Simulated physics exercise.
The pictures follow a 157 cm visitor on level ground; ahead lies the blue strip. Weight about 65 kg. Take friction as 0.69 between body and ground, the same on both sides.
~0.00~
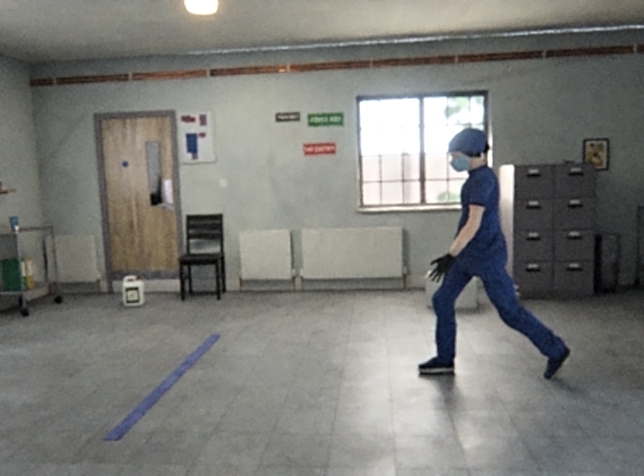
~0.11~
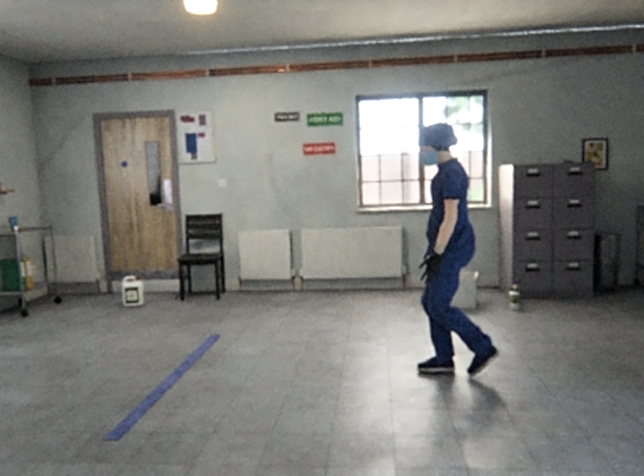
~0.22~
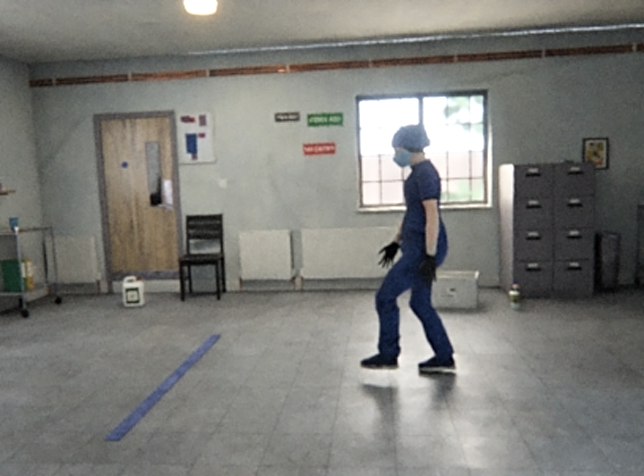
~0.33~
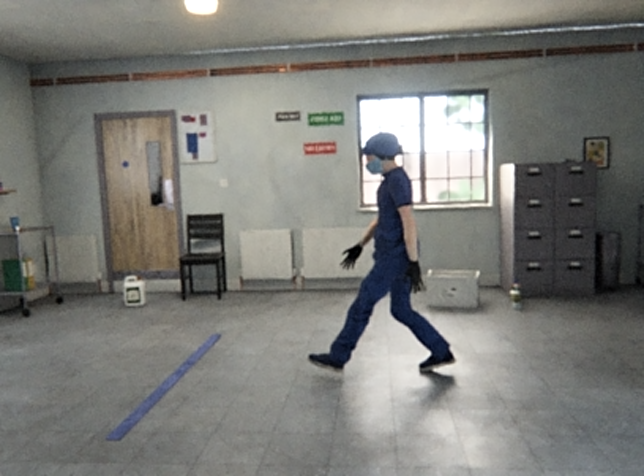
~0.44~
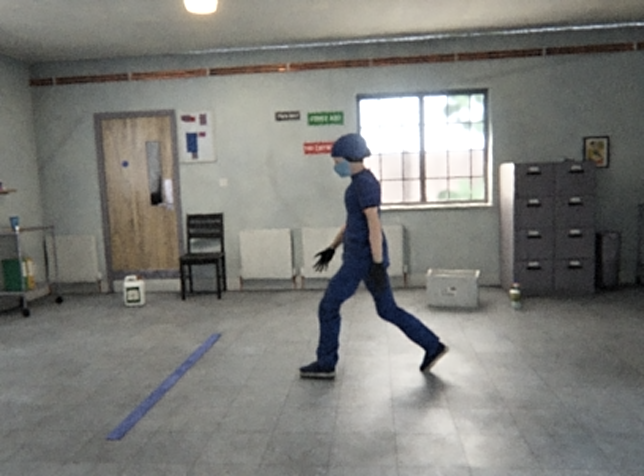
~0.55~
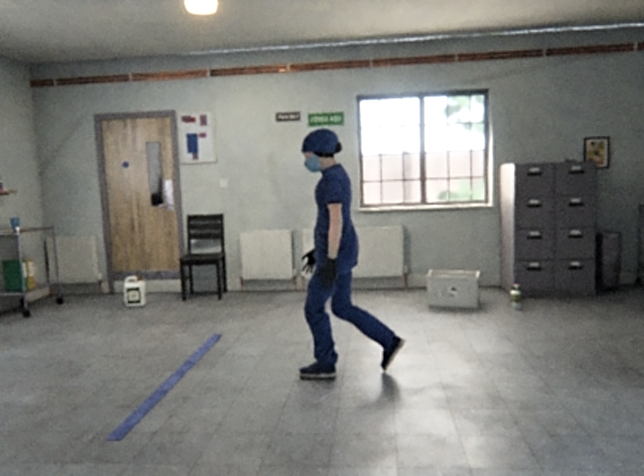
In the video, a person in dark blue scrubs, a cap, face mask and black gloves walks steadily from right to left across a grey-floored room, arms swinging, passing a window and radiators, with a blue strip on the floor ahead.
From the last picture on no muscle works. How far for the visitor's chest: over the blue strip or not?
This time the visitor's chest passes the blue strip.
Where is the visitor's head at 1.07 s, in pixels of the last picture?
At about (208, 265).
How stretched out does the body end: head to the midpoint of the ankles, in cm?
About 70 cm.
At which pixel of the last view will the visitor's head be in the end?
Near (119, 336).
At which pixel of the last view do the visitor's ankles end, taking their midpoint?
Around (156, 370).
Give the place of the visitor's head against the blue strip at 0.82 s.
About 65 cm short of it.
After 0.82 s the visitor's chest is 67 cm short of the blue strip, near (271, 236) in the last picture's view.
After 1.07 s the visitor's chest is 20 cm short of the blue strip, near (212, 294) in the last picture's view; the visitor's head 22 cm short of the blue strip.
After 1.37 s the visitor's chest is 28 cm past the blue strip, near (156, 336) in the last picture's view.
Final state at 2.8 s, visitor's hips cross the blue strip; visitor's head crosses the blue strip; visitor's chest crosses the blue strip.
